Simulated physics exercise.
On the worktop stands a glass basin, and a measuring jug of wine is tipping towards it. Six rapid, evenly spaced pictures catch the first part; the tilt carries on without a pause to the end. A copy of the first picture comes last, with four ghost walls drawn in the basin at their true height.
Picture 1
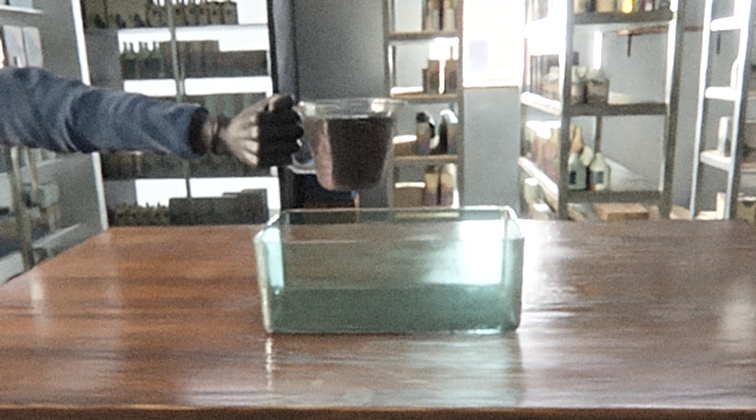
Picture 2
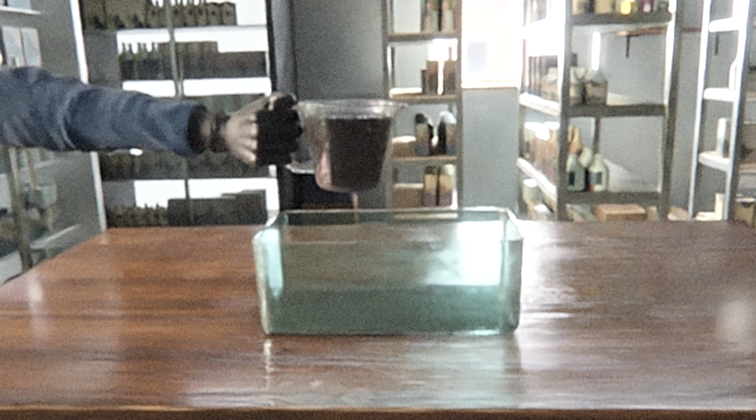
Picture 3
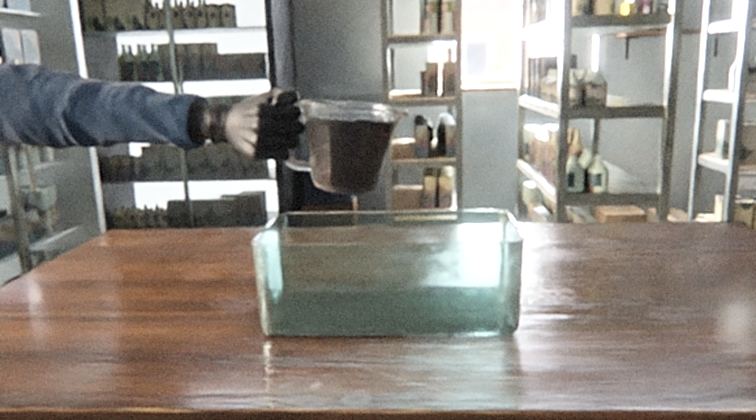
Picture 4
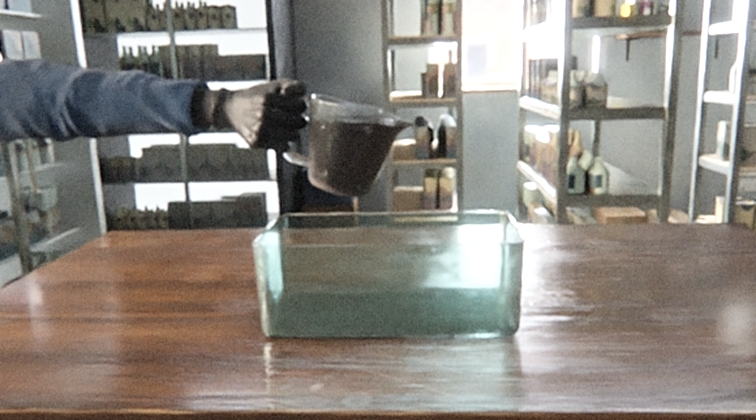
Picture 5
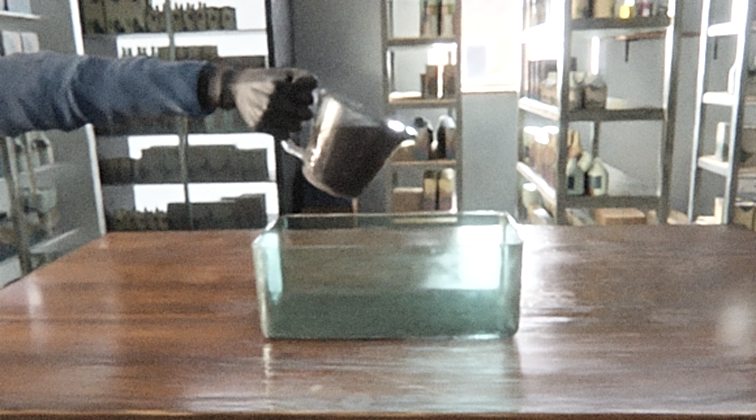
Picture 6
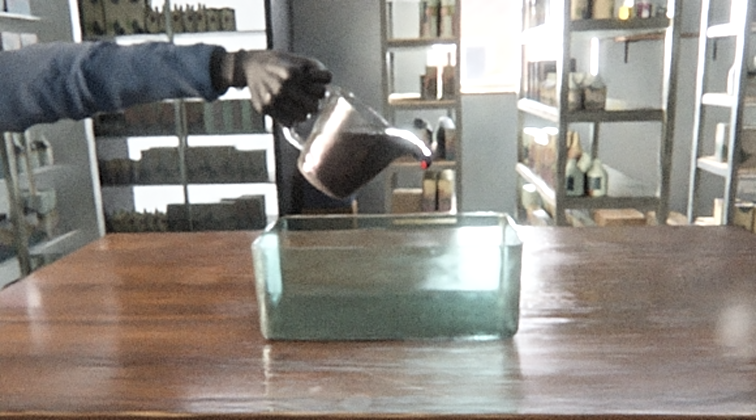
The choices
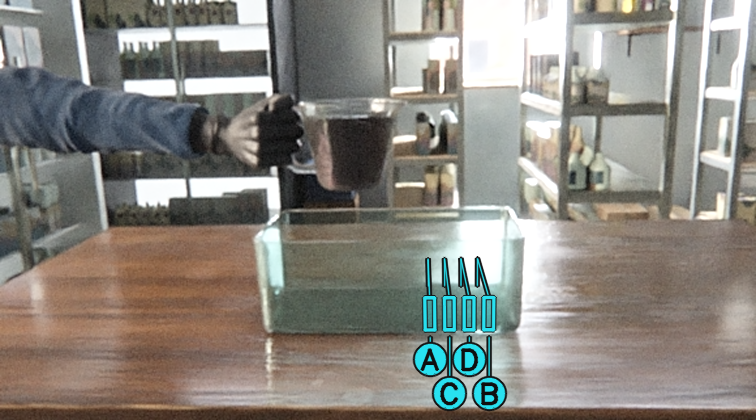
A gloved hand in a blue sleeve, reaching in from the left, holds a clear jug of dark red wine above a greenish glass basin on a glossy brown wooden worktop. The steady, level view faces the worktop, with shelves of bottles and boxes behind it. The jug starts upright, then tilts steadily to the right until wine reaches over its lip.
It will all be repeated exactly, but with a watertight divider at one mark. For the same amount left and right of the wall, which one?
It is C.
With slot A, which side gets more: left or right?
The right side.
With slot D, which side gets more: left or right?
The left one.
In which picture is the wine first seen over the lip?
Picture 5.
On the marked copy, A at (430, 337); B at (489, 337); C at (449, 337); D at (469, 337).
For slot A, about 15 % ends left of the wall and 84 % right of it.
For slot B, about 91 % ends left of the wall and 7 % right of it.
For slot C, about 51 % ends left of the wall and 48 % right of it.
For slot D, about 82 % ends left of the wall and 17 % right of it.
